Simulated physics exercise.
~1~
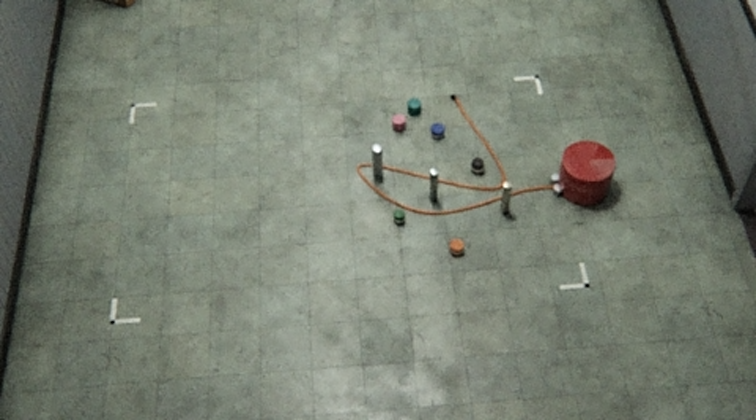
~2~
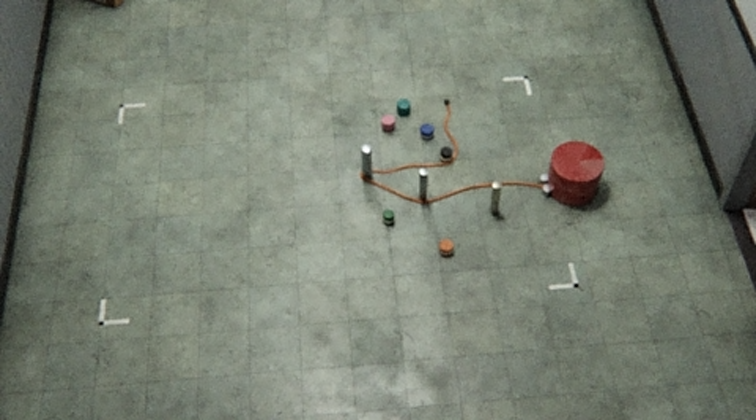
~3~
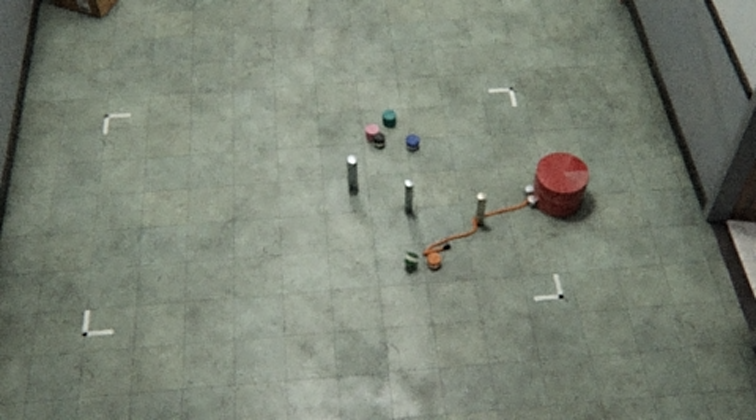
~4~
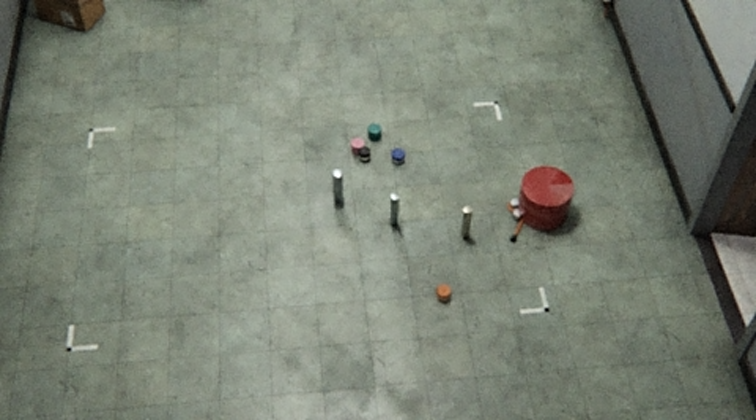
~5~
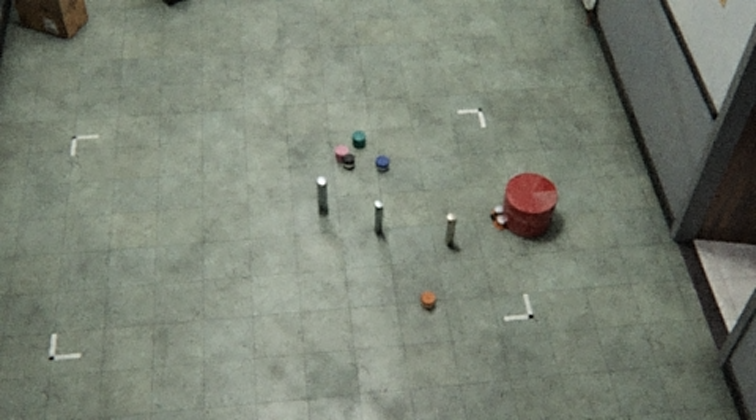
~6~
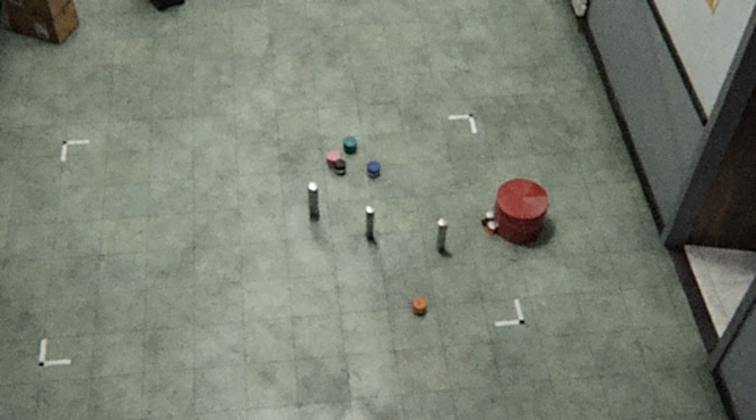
On a grey-green tiled hallway floor, a thin orange cord runs from a red drum at the right, looping around three upright metal posts among six small coloured containers. The cord draws in toward the drum, and its free end sweeps the black container leftward until it rests beside the pink one. The end then swings down past the posts, dragging the green container toward the orange one. Next the orange container sits slightly farther down, and the green one is no longer in view. Finally only a tiny bit of cord remains at the drum, while the posts and the teal, blue and pink containers stay put.
